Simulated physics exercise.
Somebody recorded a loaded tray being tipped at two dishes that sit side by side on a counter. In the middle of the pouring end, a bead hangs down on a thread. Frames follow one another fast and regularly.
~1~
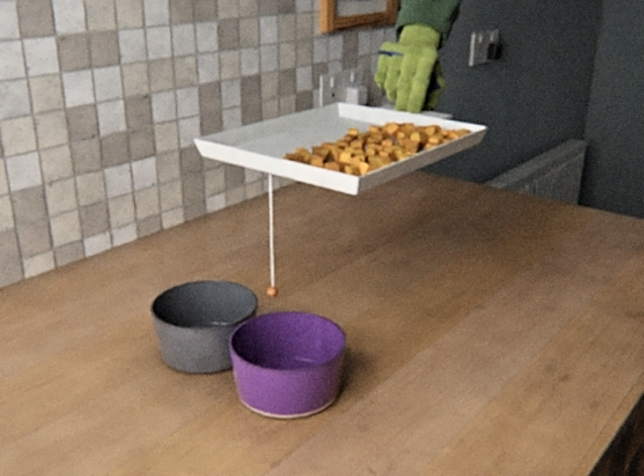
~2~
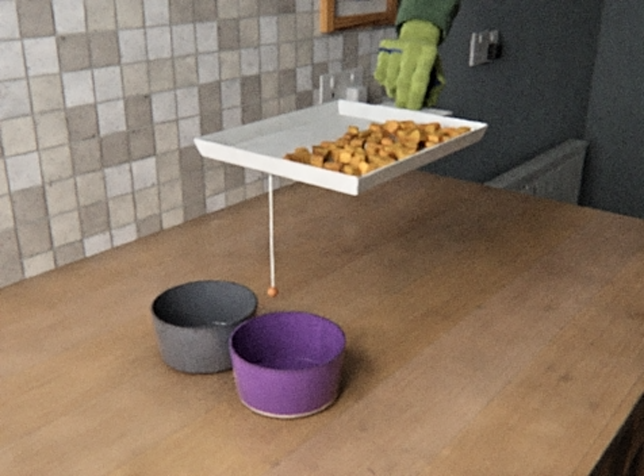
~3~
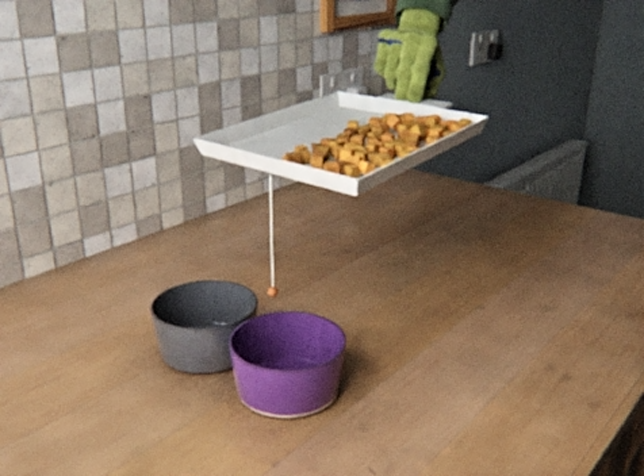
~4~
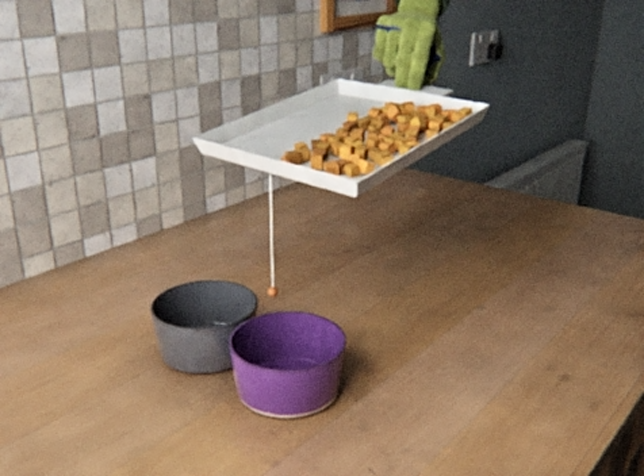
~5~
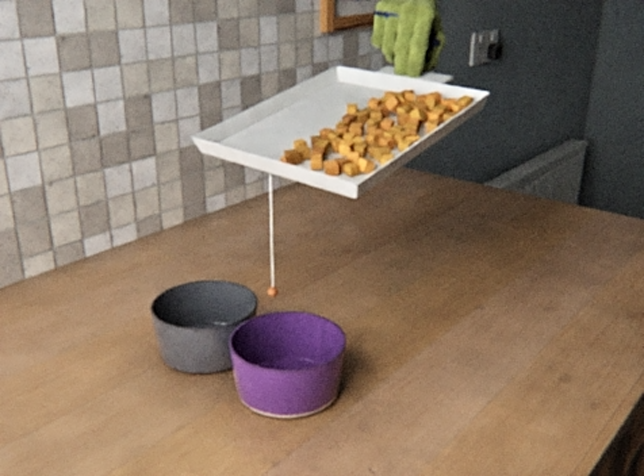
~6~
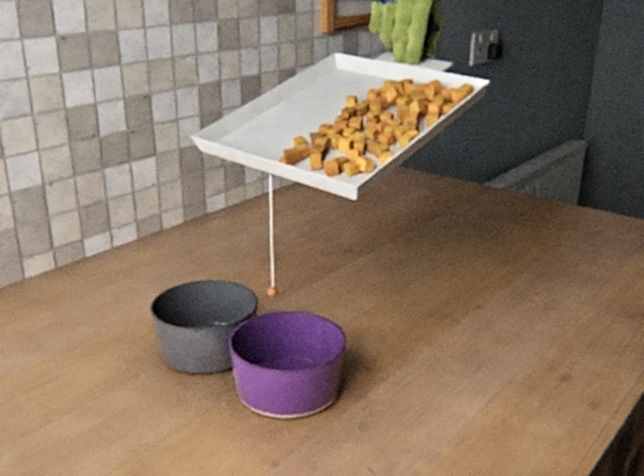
A white tray of croutons, with a green-gloved hand at its far end, starts out level above a gray bowl and a purple bowl on a wooden counter. The hand gradually raises the far end, tilting the tray toward its near right corner, while the hanging bead and both bowls stay still.
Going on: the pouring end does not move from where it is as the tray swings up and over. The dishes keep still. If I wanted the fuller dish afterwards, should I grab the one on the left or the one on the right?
Grab the right one.
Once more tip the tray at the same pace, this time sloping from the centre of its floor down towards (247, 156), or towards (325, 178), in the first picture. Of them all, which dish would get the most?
Heading one: The dish placed left; heading two: The dish placed right.
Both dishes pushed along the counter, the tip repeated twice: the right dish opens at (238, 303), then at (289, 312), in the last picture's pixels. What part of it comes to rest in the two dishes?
You'd see roughly 10 per cent first and roughly 10 per cent second.
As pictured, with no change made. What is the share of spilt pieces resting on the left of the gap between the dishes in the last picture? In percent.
About 20 percent of the spill.
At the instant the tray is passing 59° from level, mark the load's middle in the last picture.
The centre of the load shows up near (333, 139) in the last view.
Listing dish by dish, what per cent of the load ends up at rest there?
So the left dish keeps 10 per cent, and the right one keeps 70 per cent.
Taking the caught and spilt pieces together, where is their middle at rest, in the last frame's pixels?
(285, 383).
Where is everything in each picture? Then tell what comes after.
In the first picture, corners of the pouring end at (202, 139) and (356, 175), level; middle of the load at (388, 146), croutons; left dish at (165, 343); right dish at (249, 384); bead on its thread at (273, 292).
In the second picture, corners of the pouring end at (202, 139) and (356, 176), level; middle of the load at (389, 144).
In the third picture, corners of the pouring end at (201, 138) and (356, 177), tipped barely, lowest at the right corner; middle of the load at (389, 140).
In the fourth picture, corners of the pouring end at (200, 137) and (355, 179), tipped a little, lowest at the right corner; middle of the load at (388, 133).
In the fifth picture, corners of the pouring end at (200, 136) and (355, 181), tipped a little, lowest at the right corner; middle of the load at (388, 126).
In the sixth picture, corners of the pouring end at (199, 136) and (354, 182), tipped a little, lowest at the right corner; middle of the load at (388, 119); left dish at (165, 343); right dish at (249, 384).
Soon, tray tipped steeply; nearly all on the tray; a stray few in the air.
A while on, tray tipped right over; about half on the tray; a small part in the right dish; a small part in the left dish; a small part outside both; about a quarter in the air.
Towards the end, tray tipped past a quarter turn; about two thirds in the right dish; a small part in the left dish; about a quarter outside both.
Finally, tray tipped past a quarter turn; about two thirds in the right dish; a small part in the left dish; about a quarter outside both.
